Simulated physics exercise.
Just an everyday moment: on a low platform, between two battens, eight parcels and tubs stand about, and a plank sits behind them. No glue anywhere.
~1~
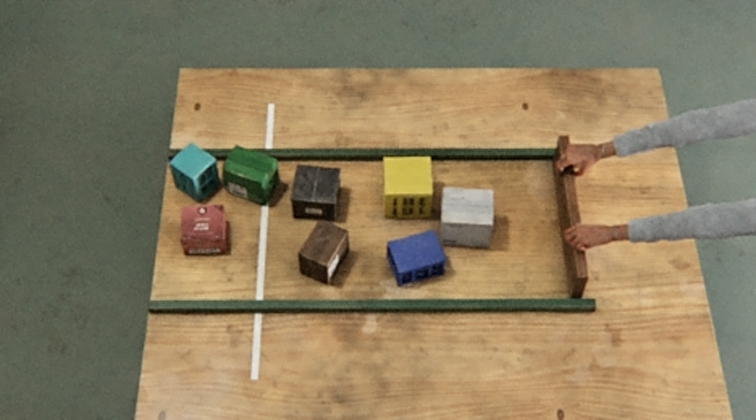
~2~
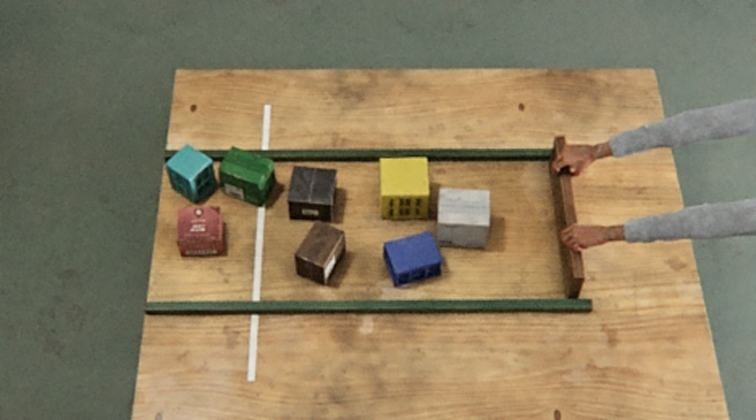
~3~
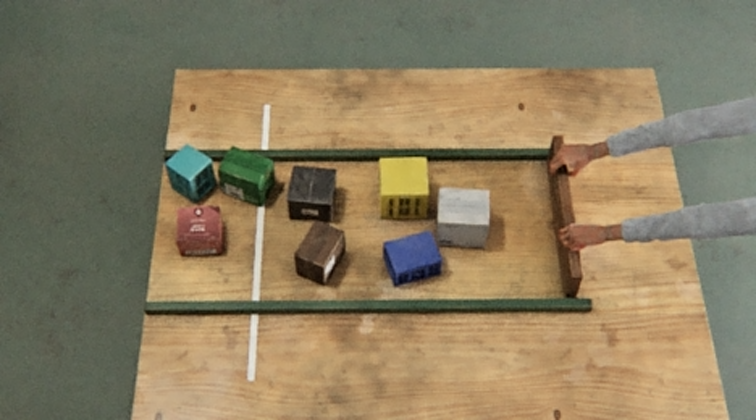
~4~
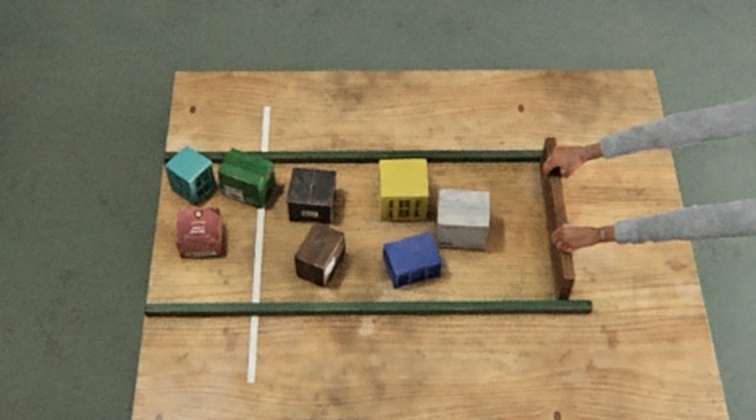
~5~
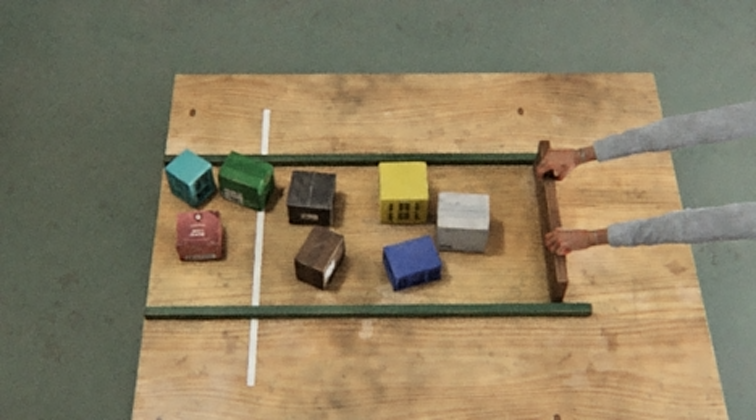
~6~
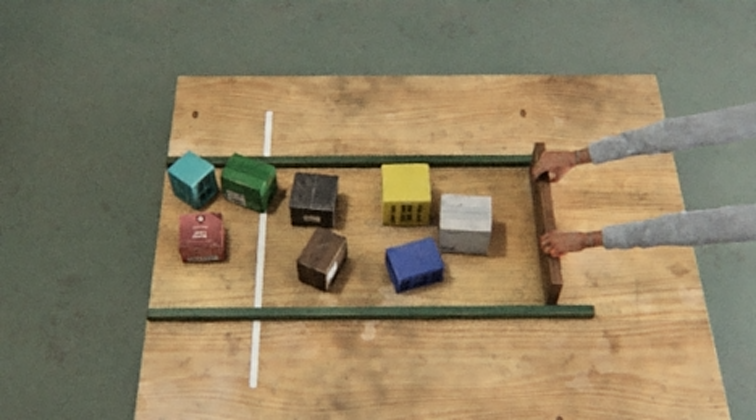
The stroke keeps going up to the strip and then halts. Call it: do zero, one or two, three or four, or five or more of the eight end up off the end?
One or two end up off it.
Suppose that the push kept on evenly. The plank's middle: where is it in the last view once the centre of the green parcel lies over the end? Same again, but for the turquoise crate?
Estimated middle: (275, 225), and (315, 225) for the other.
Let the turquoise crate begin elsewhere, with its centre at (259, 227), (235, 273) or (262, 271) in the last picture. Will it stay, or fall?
Going through the three places, it is not lost; is not lost; is not lost.
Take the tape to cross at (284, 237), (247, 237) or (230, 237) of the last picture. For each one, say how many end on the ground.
Taken one after another, the numbers are 1, 2 and 3.
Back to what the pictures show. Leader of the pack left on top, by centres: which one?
Foremost, the red box.
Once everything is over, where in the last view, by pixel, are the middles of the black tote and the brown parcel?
About (197, 191), and the other about (204, 266).
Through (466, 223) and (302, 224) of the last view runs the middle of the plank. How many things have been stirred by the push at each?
It comes to 3 for the first spot, 7 for the other.
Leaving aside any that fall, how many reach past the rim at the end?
1 in all.
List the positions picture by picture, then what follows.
In the first picture, turquoise crate (195, 173); red box (204, 230); green parcel (251, 176); plank (570, 216); tape (264, 230).
In the second picture, red box (200, 231); plank (566, 216).
In the third picture, green parcel (247, 177); black tote (312, 194).
In the fourth picture, turquoise crate (191, 176); brown parcel (320, 254).
In the fifth picture, red box (200, 236); blue crate (412, 263).
In the sixth picture, turquoise crate (193, 181); red box (202, 237); green parcel (249, 183); plank (545, 223); tape (262, 237).
Soon after, none off yet; turquoise crate at rest near (193, 181); red box at rest near (202, 237); green parcel at rest near (249, 183).
Then, none off yet; turquoise crate moving near (190, 180); red box at rest near (202, 237); green parcel moved a little near (236, 181).
At rest, the number that fall off is one or two; fallen, green parcel and turquoise crate.
